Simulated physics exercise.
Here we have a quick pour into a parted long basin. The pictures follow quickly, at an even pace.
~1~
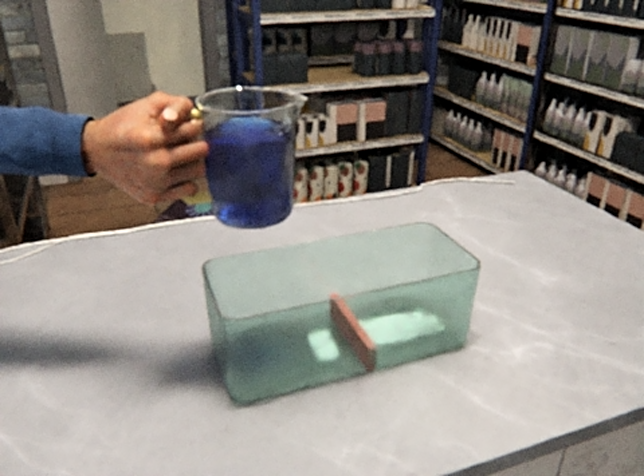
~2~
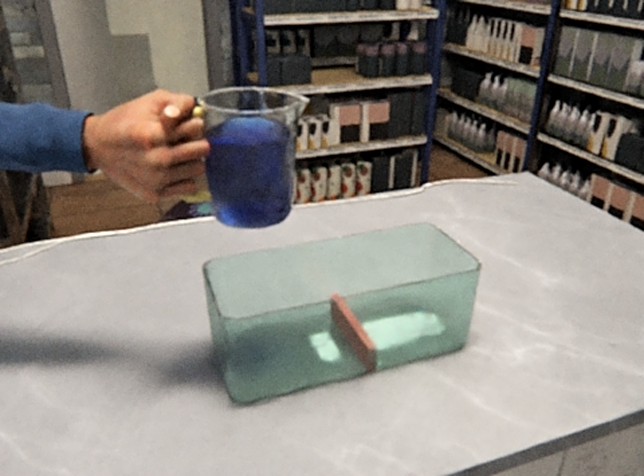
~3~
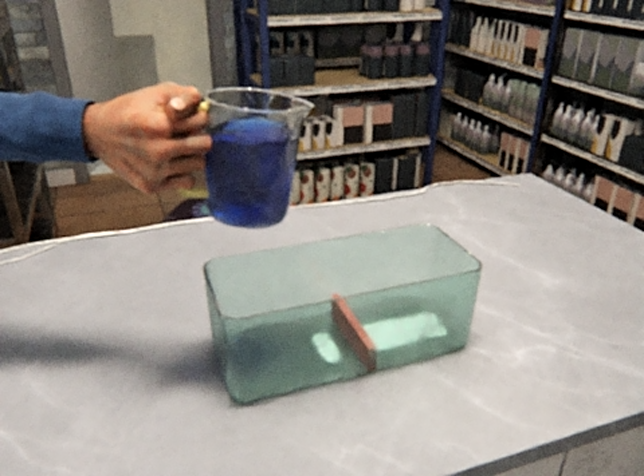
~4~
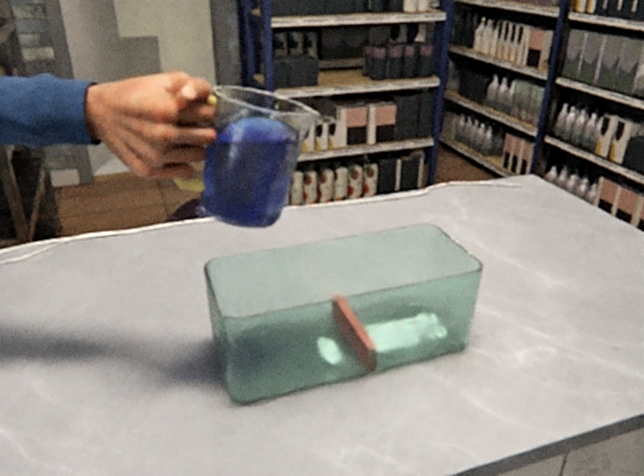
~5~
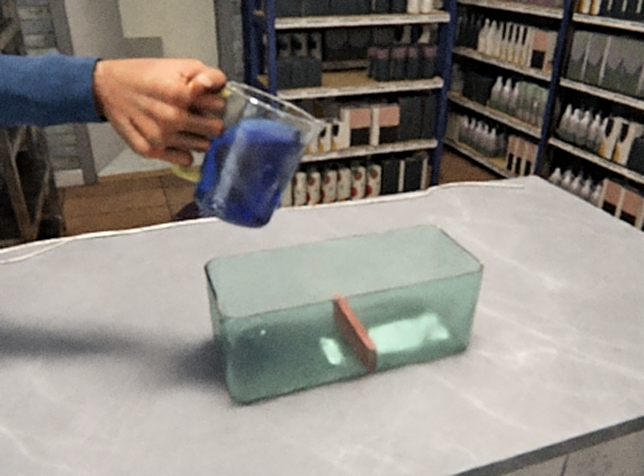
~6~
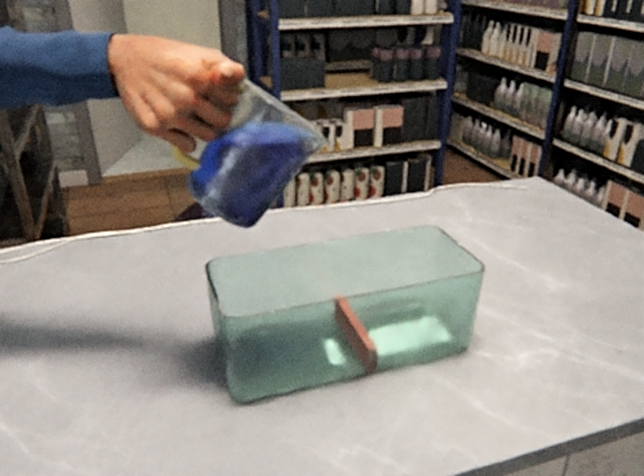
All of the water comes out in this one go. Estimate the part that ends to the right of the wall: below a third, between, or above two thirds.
It comes to over two thirds.
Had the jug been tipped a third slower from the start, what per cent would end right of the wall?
About 80 per cent.
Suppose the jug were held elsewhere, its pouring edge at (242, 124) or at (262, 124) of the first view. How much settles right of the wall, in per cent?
First some 10, then 10 per cent.
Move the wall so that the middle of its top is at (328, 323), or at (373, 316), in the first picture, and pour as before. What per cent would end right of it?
In turn 90 and 15 in a hundred.
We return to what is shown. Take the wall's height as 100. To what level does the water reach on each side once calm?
Near 10 on the left, 70 on the right.
A moment on, the jug is tipped on its side and 62 per cent is still to pour, 0 is left of the wall and 10 right of it.
Next, the jug is tipped right over and 15 per cent is still to pour, 12 is left of the wall and 54 right of it.
Then the jug is tipped right over and 2 per cent is still to pour, 15 is left of the wall and 79 right of it.
Later the jug is tipped right over and 0 per cent is still to pour, 18 is left of the wall and 81 right of it.
Finally, 18 per cent lies left of the wall, 81 right of it and 1 outside.
